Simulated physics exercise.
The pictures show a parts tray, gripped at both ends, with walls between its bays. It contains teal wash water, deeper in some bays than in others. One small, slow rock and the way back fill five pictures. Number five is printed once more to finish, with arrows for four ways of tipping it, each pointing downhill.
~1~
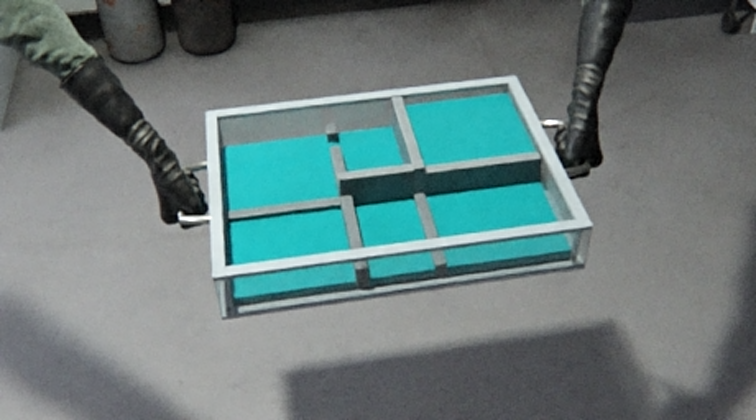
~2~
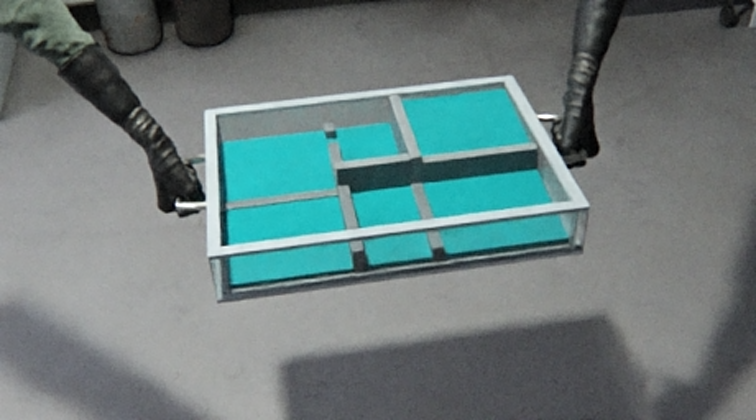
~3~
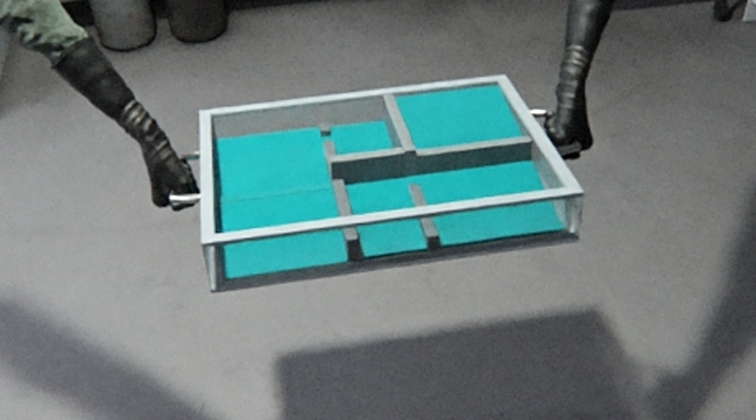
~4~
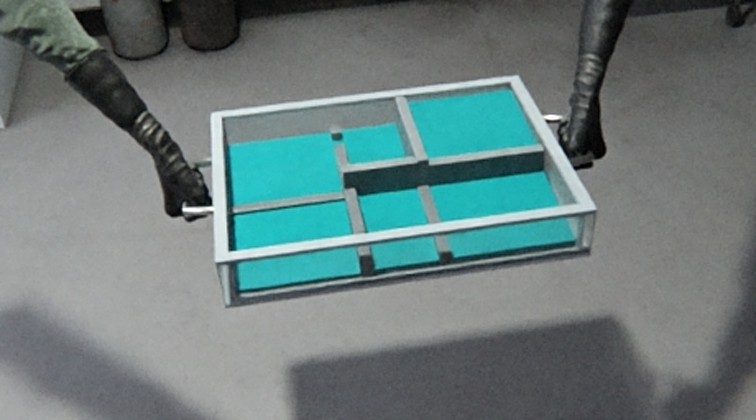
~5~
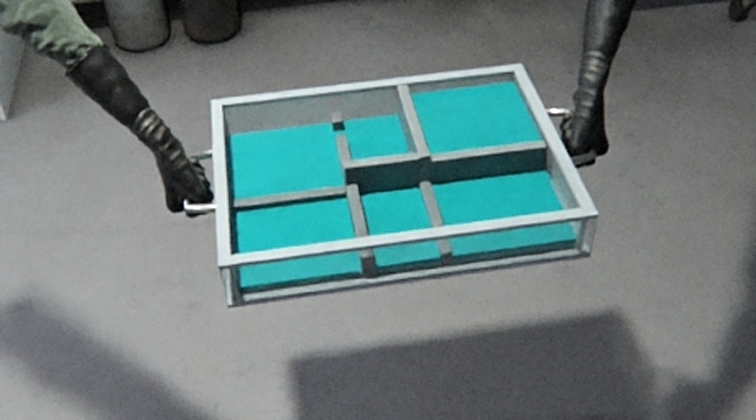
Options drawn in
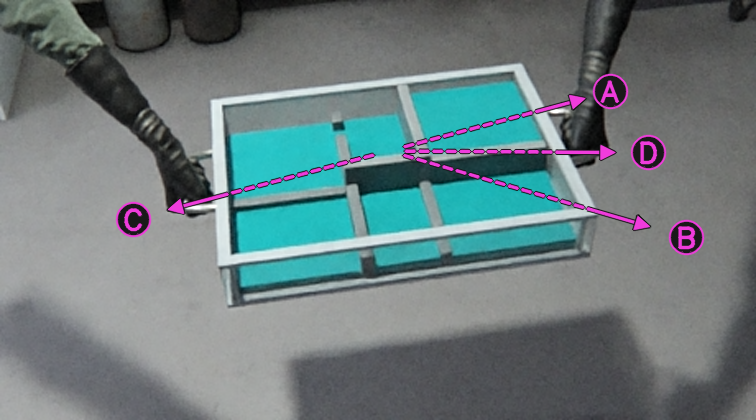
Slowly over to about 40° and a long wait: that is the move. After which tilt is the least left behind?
B is best.
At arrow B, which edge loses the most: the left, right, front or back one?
Over the right one.
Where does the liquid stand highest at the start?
That is the back right bay.
On the marked copy, A ends at (580, 99); B ends at (644, 225); C ends at (173, 208); D ends at (609, 152).
With A, about 35 % stays in the tray, the largest part in the back right bay.
With B, about 19 % stays in the tray, the largest part in the front right bay.
With C, about 29 % stays in the tray, the largest part in the front left bay.
With D, about 36 % stays in the tray, the largest part in the front right bay.
